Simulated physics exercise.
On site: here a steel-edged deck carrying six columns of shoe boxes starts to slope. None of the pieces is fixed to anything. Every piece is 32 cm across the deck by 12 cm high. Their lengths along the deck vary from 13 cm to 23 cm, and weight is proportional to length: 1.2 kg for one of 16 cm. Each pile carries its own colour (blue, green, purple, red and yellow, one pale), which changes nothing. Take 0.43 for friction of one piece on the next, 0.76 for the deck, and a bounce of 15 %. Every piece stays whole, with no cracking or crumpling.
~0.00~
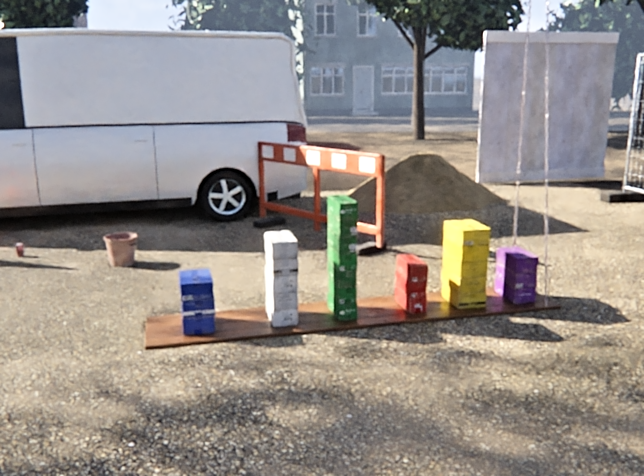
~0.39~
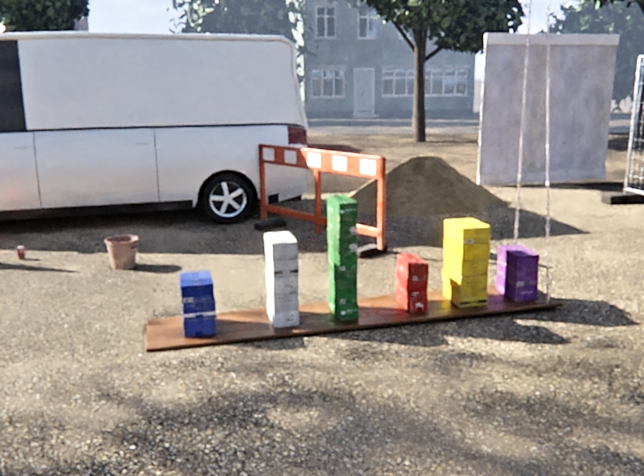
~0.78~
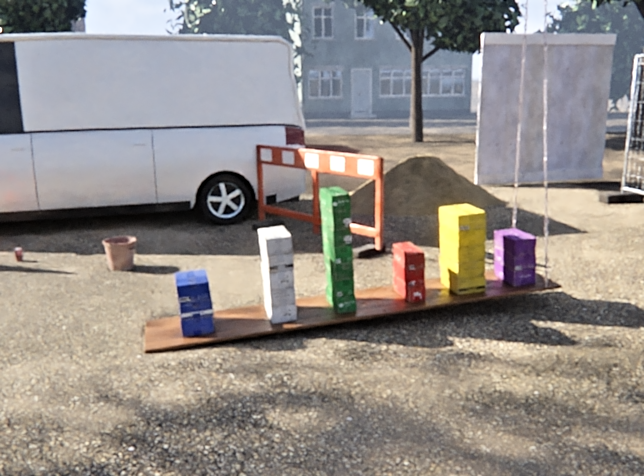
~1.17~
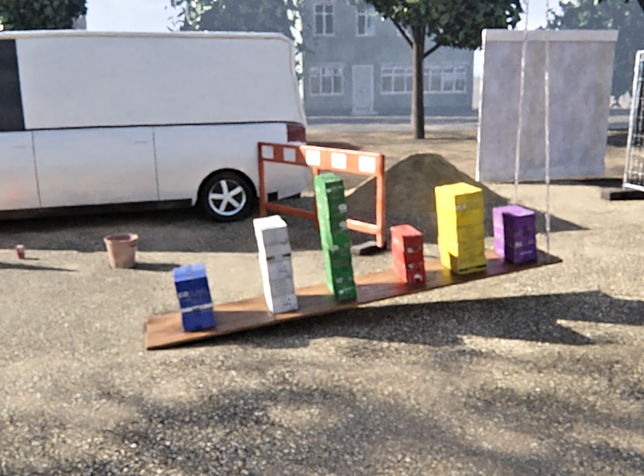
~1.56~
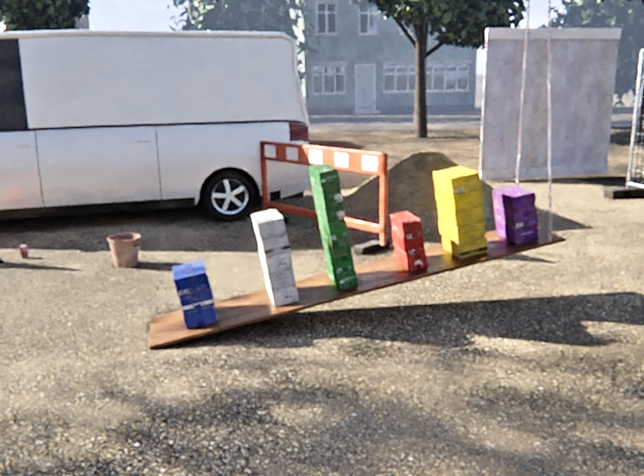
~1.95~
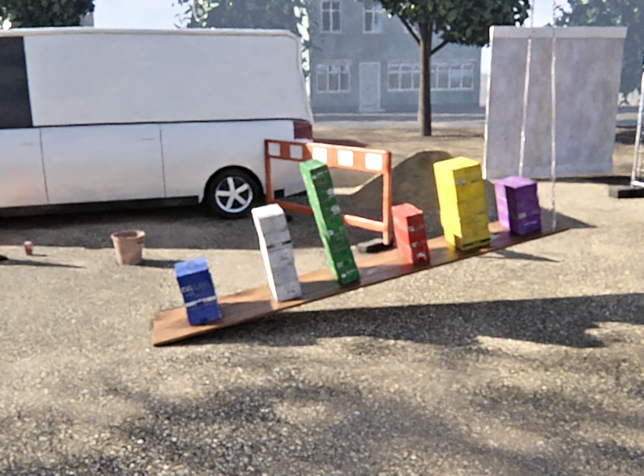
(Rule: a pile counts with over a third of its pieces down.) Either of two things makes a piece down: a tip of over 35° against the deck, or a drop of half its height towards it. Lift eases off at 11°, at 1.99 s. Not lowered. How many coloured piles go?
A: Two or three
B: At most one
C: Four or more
Two or three.
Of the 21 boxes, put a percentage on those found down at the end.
It works out at roughly 45 per cent.
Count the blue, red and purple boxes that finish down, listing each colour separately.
Blue: 2; red: 0; purple: 0.
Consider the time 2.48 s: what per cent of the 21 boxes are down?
35 per cent at that moment.
After 2.48 s, slope 11°; 7 of the 21 other boxes down; top green box leaning 51°, 10 cm lower.
After 3.00 s, slope 11°; 7 of the 21 other boxes down; top green box upside down; top blue box leaning 27°, 56 mm lower.
At rest (4.4 s), slope 11°; 9 of the 21 other boxes down; top blue box upside down; top green box leaning 11°, 62 cm lower. Wrecked, blue and green. As the last picture would show them, middles, top blue box near (95, 329), top green box near (35, 335).
